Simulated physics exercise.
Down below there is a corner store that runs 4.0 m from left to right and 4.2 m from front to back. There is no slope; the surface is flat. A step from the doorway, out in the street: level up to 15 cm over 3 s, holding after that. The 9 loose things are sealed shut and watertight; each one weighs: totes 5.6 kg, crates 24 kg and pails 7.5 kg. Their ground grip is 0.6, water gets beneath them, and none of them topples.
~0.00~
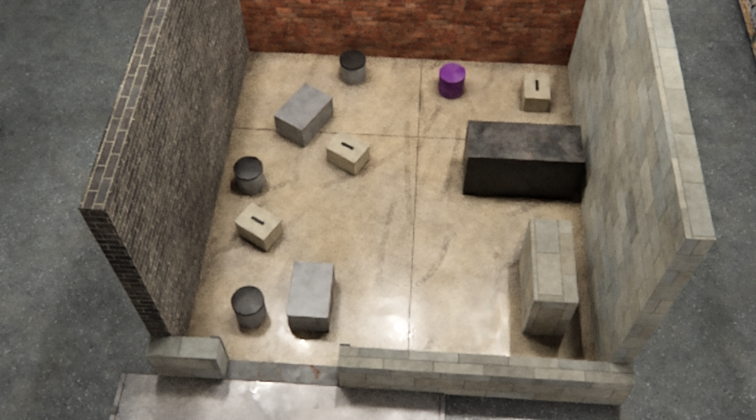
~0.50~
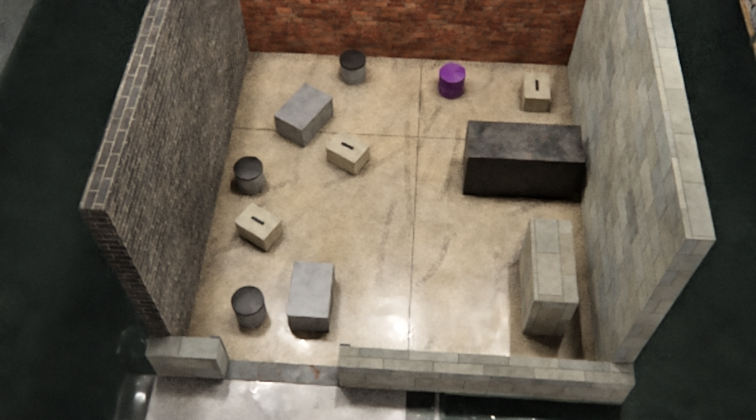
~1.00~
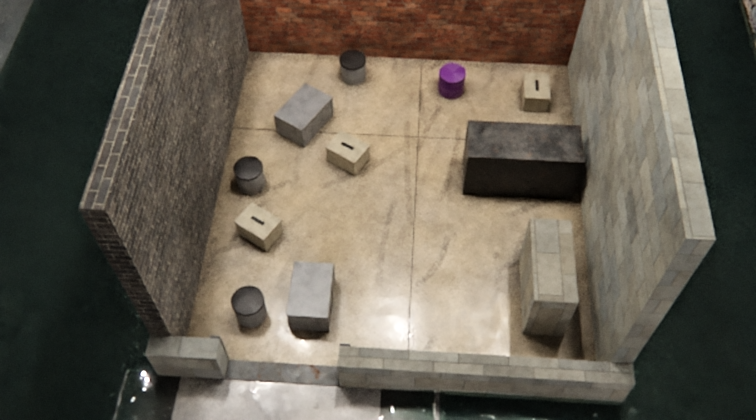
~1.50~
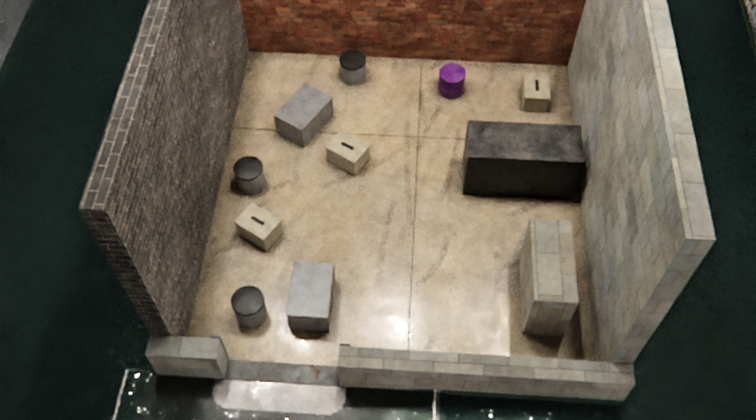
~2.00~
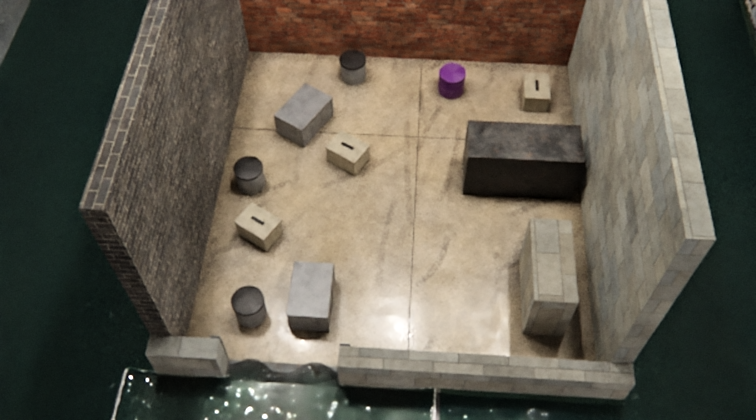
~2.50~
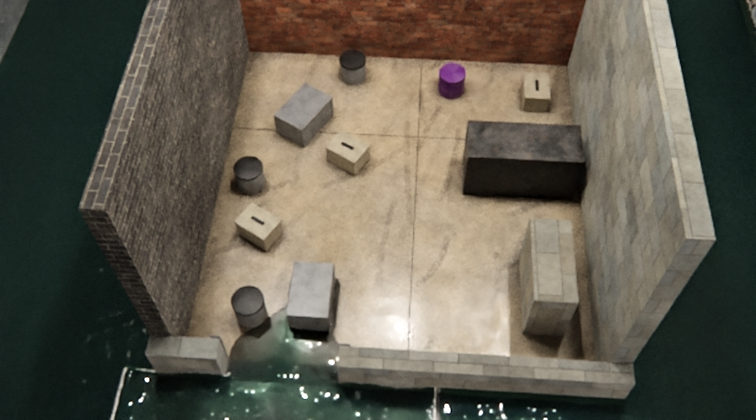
Dark green water surrounds a small roofless room with brick and stone walls, seen from high above by a still camera. On the tan floor are a purple pail at the back, three dark grey pails on the left and middle, grey and cream crates, a long black block and a pale stone one at right. The grey street outside floods first, then water slips through the front doorway and spreads around the nearest crate and pail.
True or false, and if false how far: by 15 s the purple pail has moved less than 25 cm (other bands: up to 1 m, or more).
True.
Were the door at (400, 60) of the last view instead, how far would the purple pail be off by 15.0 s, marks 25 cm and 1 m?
In that case the purple pail would have stayed about where it was.
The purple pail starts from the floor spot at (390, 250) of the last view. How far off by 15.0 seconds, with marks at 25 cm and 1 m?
What happens is it remains nearly in place.
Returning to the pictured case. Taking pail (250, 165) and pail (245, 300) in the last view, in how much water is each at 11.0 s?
Around 5 cm and 7 cm.
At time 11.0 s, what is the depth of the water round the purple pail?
Close to 4 centimetres.
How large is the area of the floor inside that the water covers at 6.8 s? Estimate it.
11.5 m2.
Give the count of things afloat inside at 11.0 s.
The count is 1.
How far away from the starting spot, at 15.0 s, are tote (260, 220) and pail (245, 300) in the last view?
400 cm, 140 cm.
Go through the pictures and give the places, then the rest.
In the first frame, the purple pail at (453, 73), on the bottom; 0.0 m2 under water; 0 of 9 have shifted.
In the second frame, the purple pail at (453, 73) rests on the ground; water covers 0.0 m2; 0 of 9 have shifted.
In the third frame, the purple pail at (453, 73) rests on the ground; water covers 0.0 m2; 0 of 9 have shifted.
In the fourth frame, the purple pail at (453, 73) rests on the ground; water covers 0.0 m2; 0 of 9 have shifted.
In the fifth frame, the purple pail at (453, 73) rests on the ground; 0.0 m2 under water; 0 of 9 have shifted.
In the sixth frame, the purple pail at (453, 73) rests on the ground; water covers 0.4 m2; 0 of 9 have shifted.
After 3.5 s the purple pail is near (453, 73), 0.0 m from its start, aground; 0 afloat.
After 6.8 s the purple pail is near (453, 73), 0.0 m from its start, aground; 0 afloat.
After 11.0 s the purple pail is near (453, 73), 0.0 m from its start, aground; 1 afloat.
After 15.0 s the purple pail is near (454, 73), 0.0 m from its start, aground; 3 afloat.
